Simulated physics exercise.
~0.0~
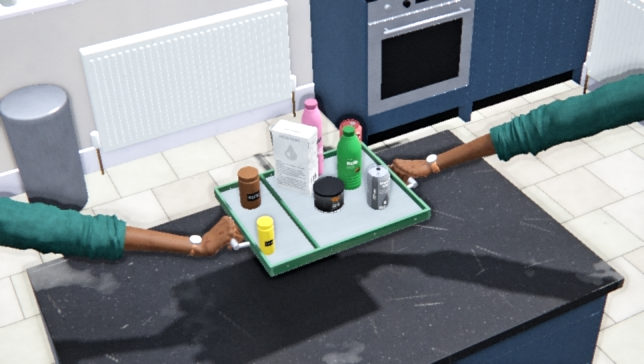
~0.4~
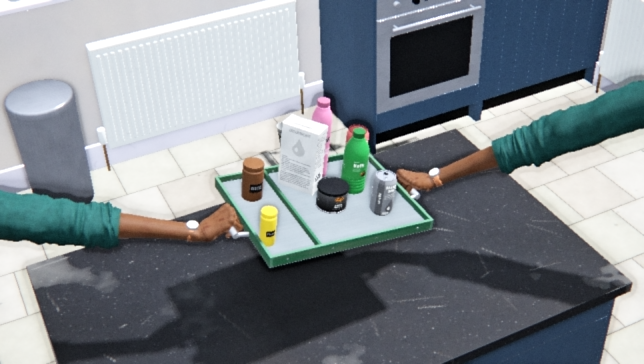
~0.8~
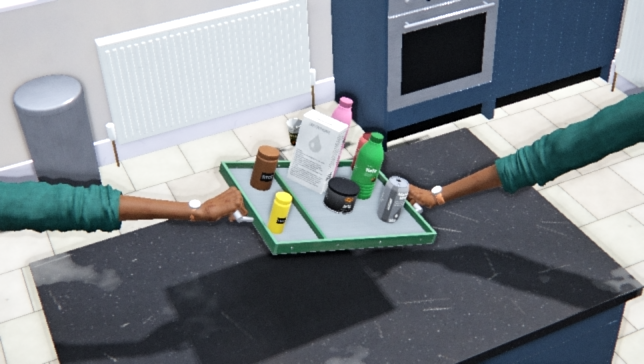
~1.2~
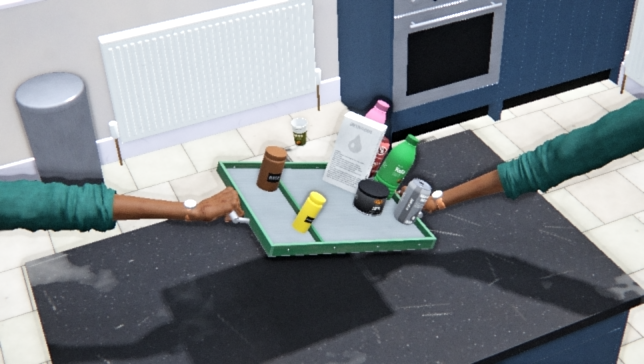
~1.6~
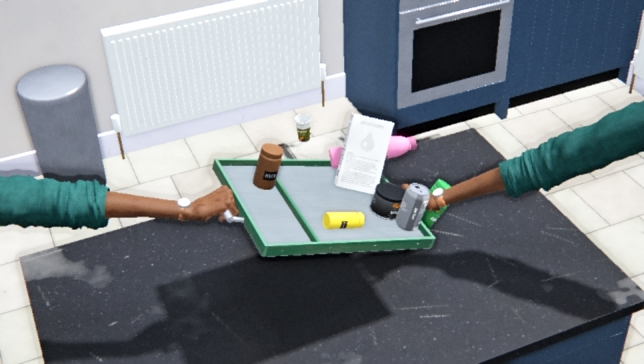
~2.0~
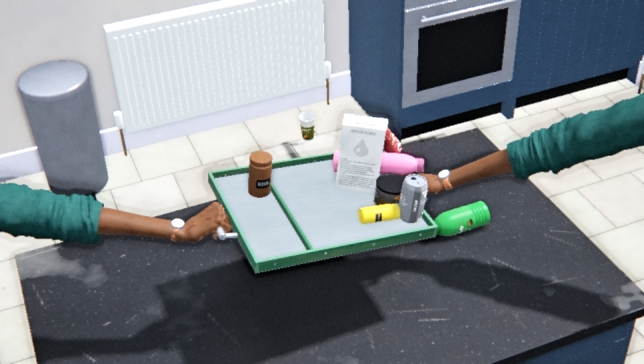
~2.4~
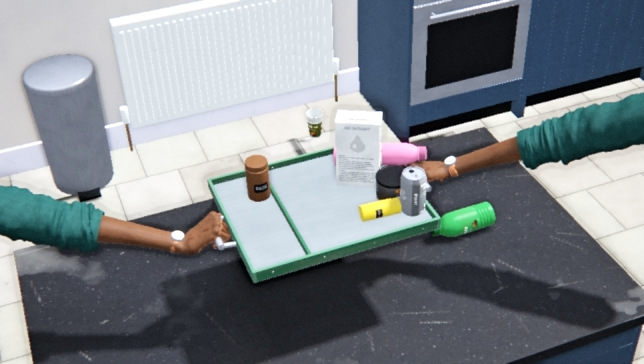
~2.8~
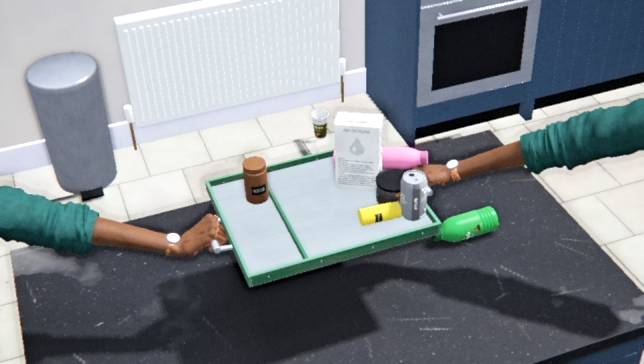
Two hands in green sleeves hold a green-rimmed tray above a dark kitchen counter, seen from above, with a radiator, grey bin and oven behind. A brown jar and yellow shaker stand near the left, with a white packet, pink and green bottles, black tub, grey can and partly hidden red can beyond. The tray tips down to the right, and the items lean and slide that way. The yellow shaker and pink bottle topple, while the green bottle tumbles over the right edge. The tray levels, leaving the green bottle lying beyond its edge, the white packet, tub and grey can bunched at right, and the brown jar still standing.
